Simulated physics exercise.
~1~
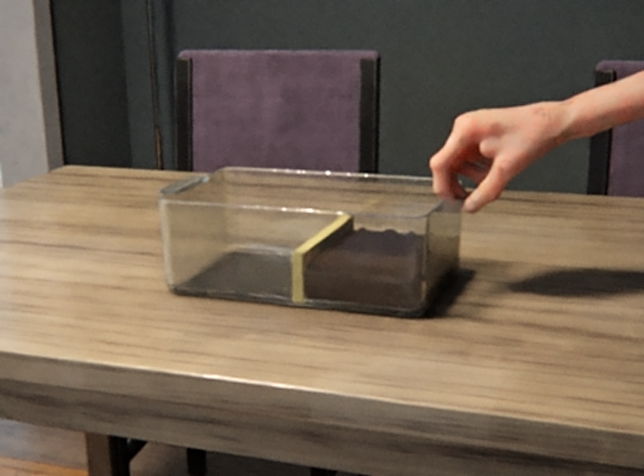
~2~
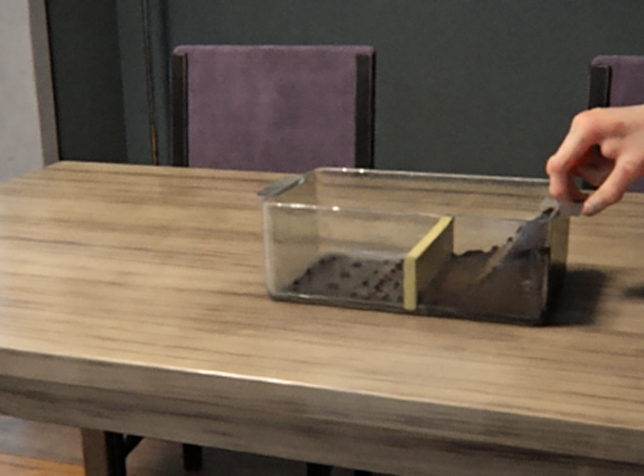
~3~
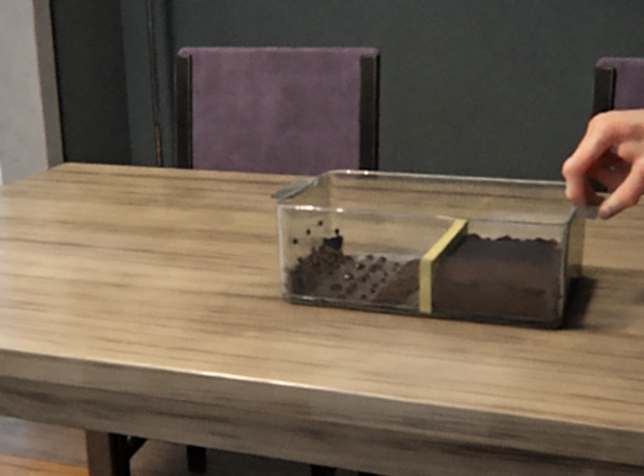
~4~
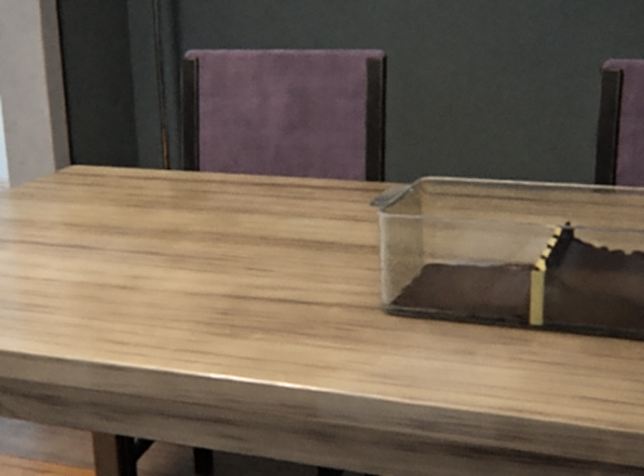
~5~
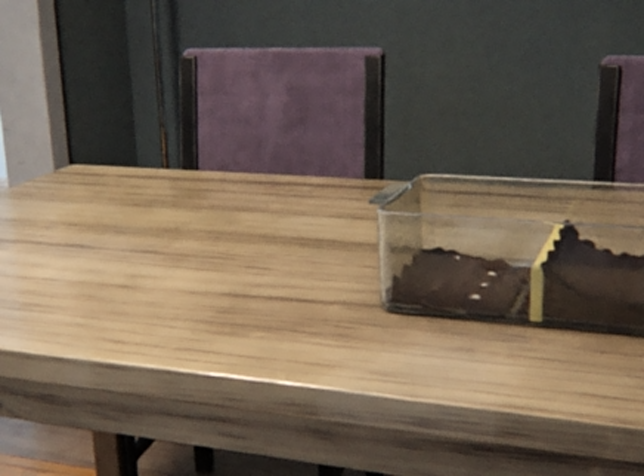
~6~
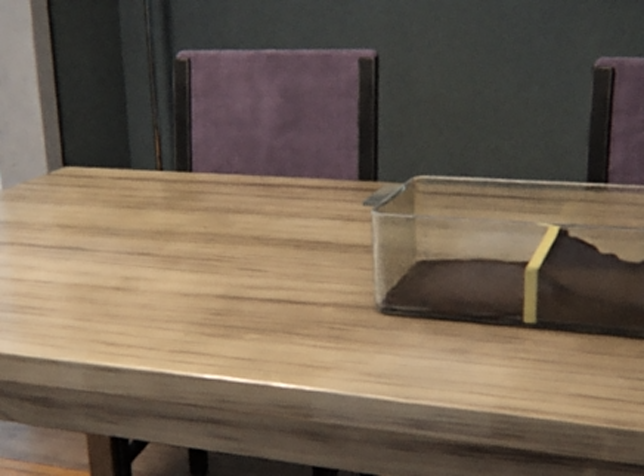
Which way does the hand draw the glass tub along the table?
The hand draws the glass tub to the right, toward the end it is holding.
